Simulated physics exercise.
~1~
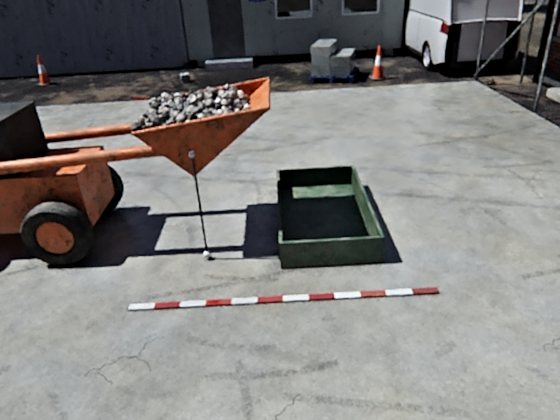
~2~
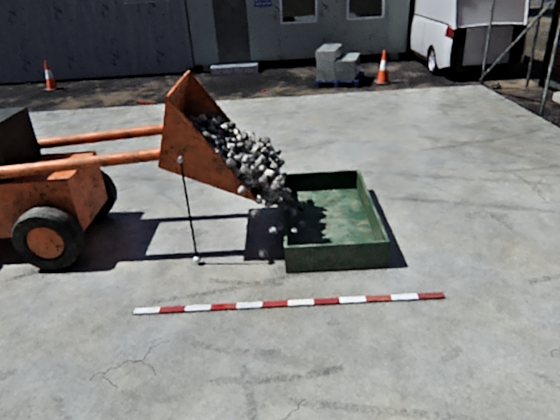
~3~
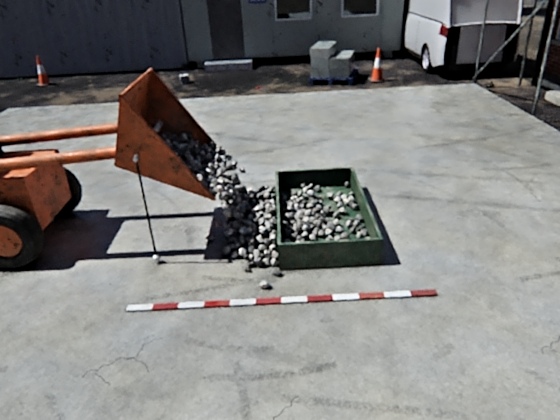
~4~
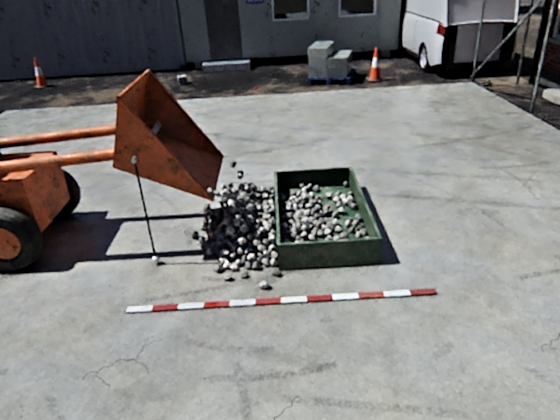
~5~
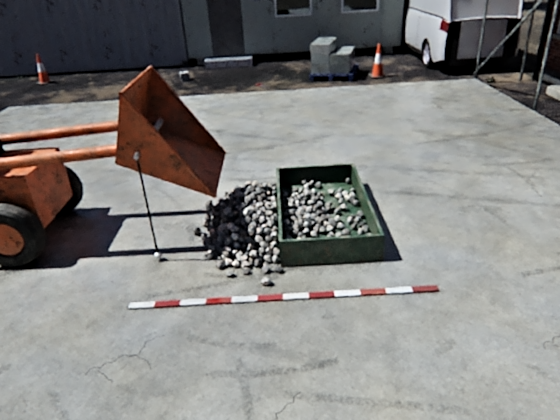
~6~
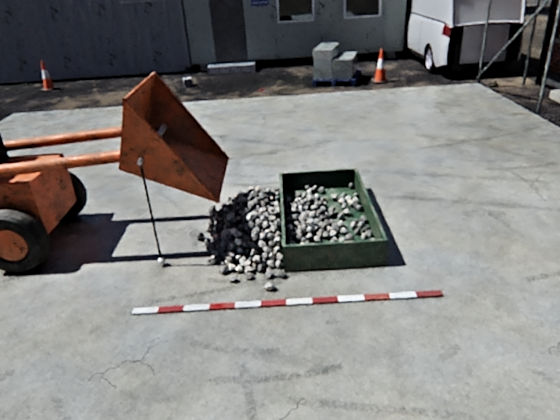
Orange loader bucket tipping grey stones toward a green bin while backing left, leaving most heaped on the concrete beside it.
